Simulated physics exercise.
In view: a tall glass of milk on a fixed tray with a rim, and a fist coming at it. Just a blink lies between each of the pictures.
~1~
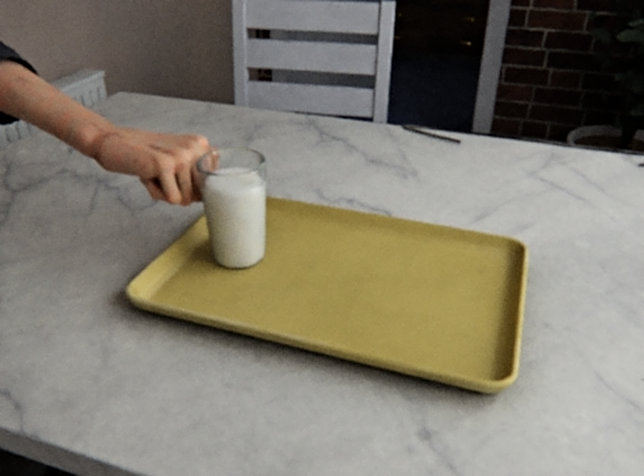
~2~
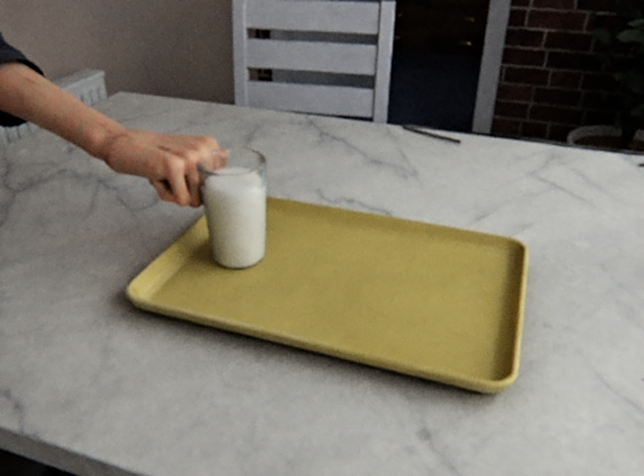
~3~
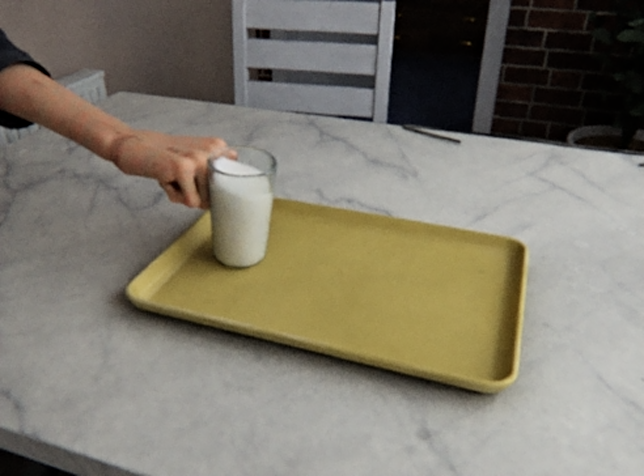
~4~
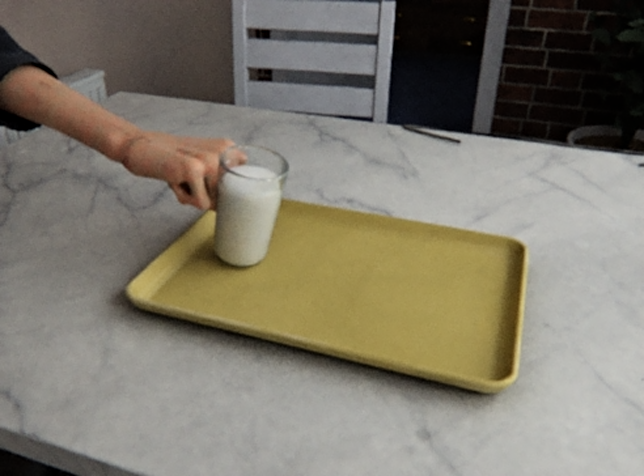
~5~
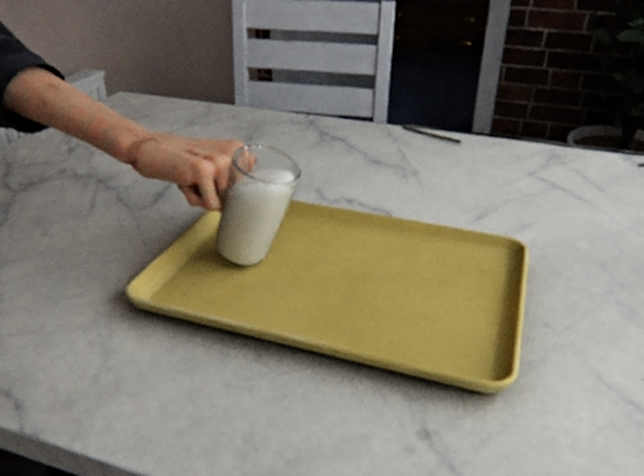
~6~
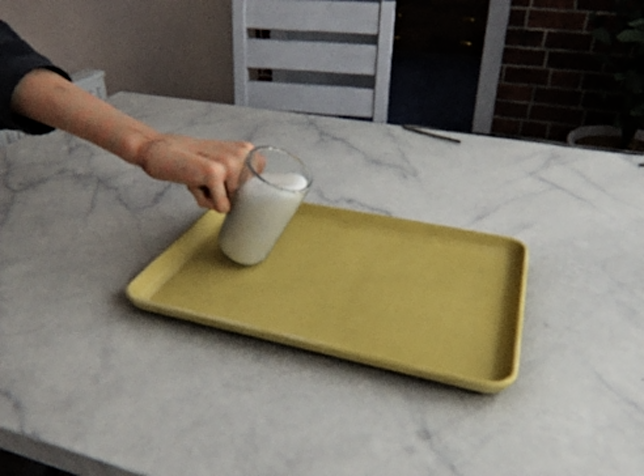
In this clip, a hand in a fist presses against the upper left side of a glass of white liquid on a yellow tray, and the glass, upright at first, leans steadily to the right as the hand follows.
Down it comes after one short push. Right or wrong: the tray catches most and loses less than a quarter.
Wrong.
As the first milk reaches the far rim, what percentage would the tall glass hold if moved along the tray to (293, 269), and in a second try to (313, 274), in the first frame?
It comes to near 75 percent in the first case and near 75 percent in the second.
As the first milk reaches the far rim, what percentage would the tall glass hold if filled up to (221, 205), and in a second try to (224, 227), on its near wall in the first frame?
About 60 per cent first, then about 50 per cent.
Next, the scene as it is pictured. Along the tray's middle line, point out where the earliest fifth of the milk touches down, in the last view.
Roughly (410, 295).
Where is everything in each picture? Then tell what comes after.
Tilt 0°; right rim (261, 167); surface from (210, 172) to (262, 181); the tray's far rim is at (521, 303); the tray is clear ahead, in the first frame.
Tilt 0°; right rim (261, 168); surface from (210, 173) to (261, 180), in the second frame.
Tilt 6°; right rim (272, 170); surface from (217, 157) to (269, 187), in the third frame.
Tilt 12°; right rim (284, 175); surface from (229, 160) to (282, 183), in the fourth frame.
Tilt 19°; right rim (296, 180); surface from (235, 180) to (294, 179), in the fifth frame.
Tilt 26°; right rim (308, 187); surface from (240, 190) to (307, 184), in the sixth frame.
A moment on, the tall glass is falling and 100 per cent is in the glass, 0 on the tray and 0 above or beyond its rim.
Next, the tall glass lies on its side and 74 per cent is in the glass, 9 on the tray and 17 above or beyond its rim.
Then the tall glass lies on its side and 42 per cent is in the glass, 41 on the tray and 16 above or beyond its rim.
Later the tall glass lies on its side and 21 per cent is in the glass, 38 on the tray and 41 above or beyond its rim.
In the end 61 per cent is held by tray and glass, 39 is off the tray.
